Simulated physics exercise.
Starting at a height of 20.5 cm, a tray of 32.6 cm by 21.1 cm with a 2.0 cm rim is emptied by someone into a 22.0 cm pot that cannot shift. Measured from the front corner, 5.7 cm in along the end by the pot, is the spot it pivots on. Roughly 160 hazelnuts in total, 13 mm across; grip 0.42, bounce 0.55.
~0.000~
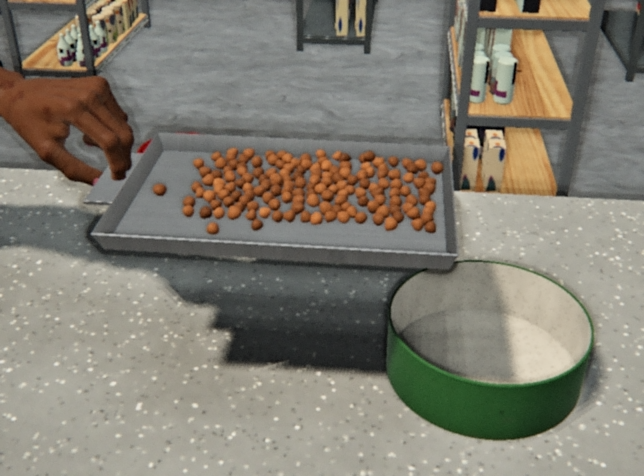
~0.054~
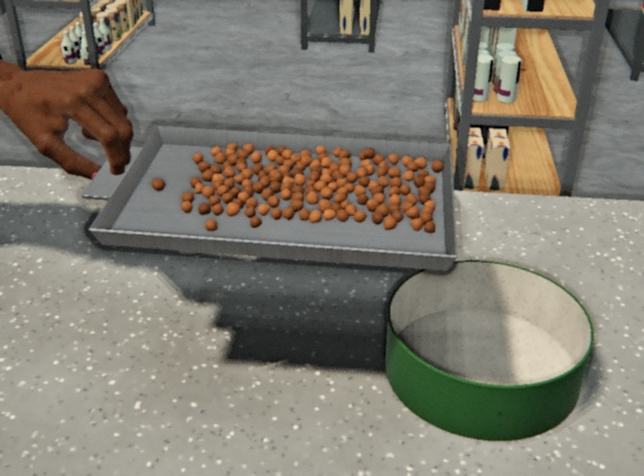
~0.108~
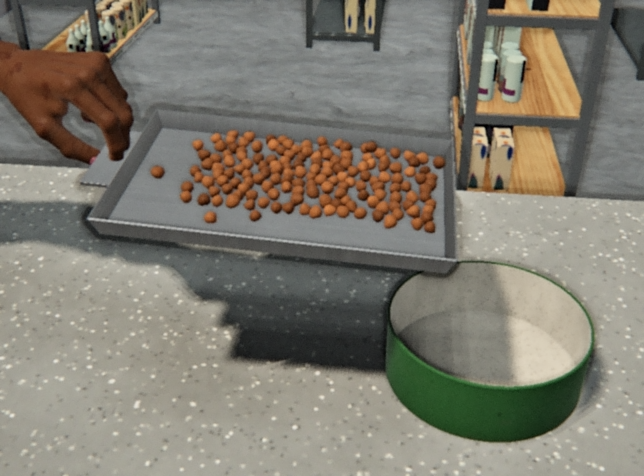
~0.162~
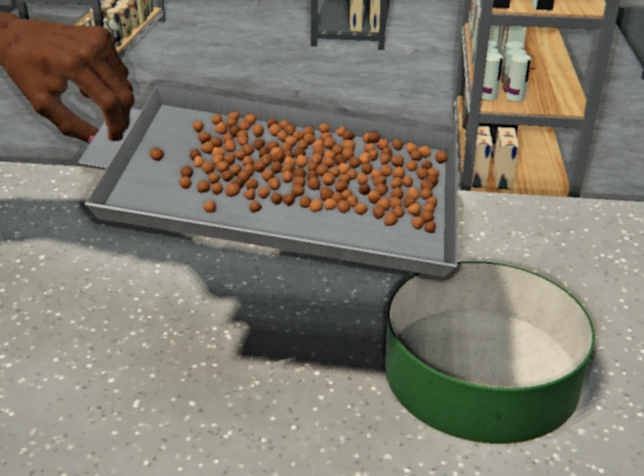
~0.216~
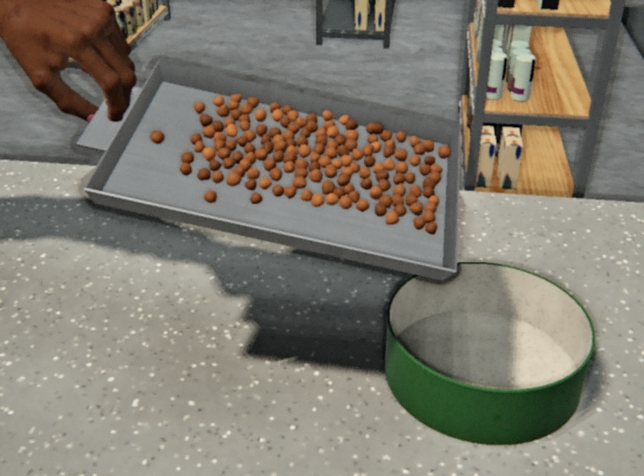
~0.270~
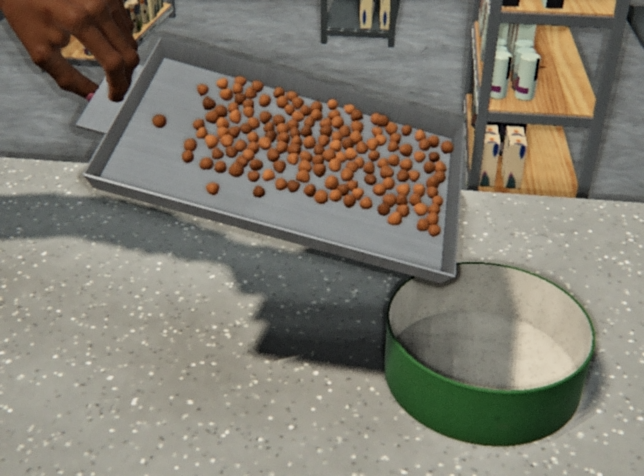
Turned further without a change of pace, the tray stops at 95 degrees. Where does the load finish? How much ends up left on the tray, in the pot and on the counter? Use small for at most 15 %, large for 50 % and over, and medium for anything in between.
Left on the tray - small, pot - medium, counter - large.
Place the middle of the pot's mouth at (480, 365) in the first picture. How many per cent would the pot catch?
95 %.
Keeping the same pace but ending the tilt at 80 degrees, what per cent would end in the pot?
It would land at about 30 percent.
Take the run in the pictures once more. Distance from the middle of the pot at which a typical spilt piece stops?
Roughly 22 cm from the centre.
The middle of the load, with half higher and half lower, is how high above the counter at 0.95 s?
Roughly 12 centimetres, more or less.
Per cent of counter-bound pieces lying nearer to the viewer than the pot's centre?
About 100 per cent.
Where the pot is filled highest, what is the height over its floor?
Some 1.5 cm above the floor.
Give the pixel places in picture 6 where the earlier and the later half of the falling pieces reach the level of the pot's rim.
(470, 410) or so first, later (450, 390).
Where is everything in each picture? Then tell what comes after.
In the first picture, tray tilt 0 degrees, front corners at (101, 230) and (450, 250); middle of the pieces at (311, 187); pot at (489, 316).
In the second picture, tray tilt 1 degrees, front corners at (99, 226) and (449, 252); middle of the pieces at (311, 184).
In the third picture, tray tilt 4 degrees, front corners at (98, 215) and (449, 255), lowest corner right front; middle of the pieces at (312, 177).
In the fourth picture, tray tilt 9 degrees, front corners at (96, 200) and (449, 260), lowest corner right front; middle of the pieces at (313, 167).
In the fifth picture, tray tilt 14 degrees, front corners at (95, 186) and (448, 264), lowest corner right front; middle of the pieces at (315, 158).
In the sixth picture, tray tilt 19 degrees, front corners at (94, 171) and (448, 268), lowest corner right front; middle of the pieces at (319, 150); pot at (489, 320). The tray's pace is about 90 degrees a second.
After 0.68 s, tilt 56 degrees; the tray holds 90 %, the pot 0 %.
After 0.95 s, tilt 80 degrees; the tray holds 40 %, the pot 10 %.
After 1.32 s, tilt 95 degrees; the tray holds 0 %, the pot 30 %.
By 2.2 s all is still; tray 0 %, pot 30 %, counter 70 %.
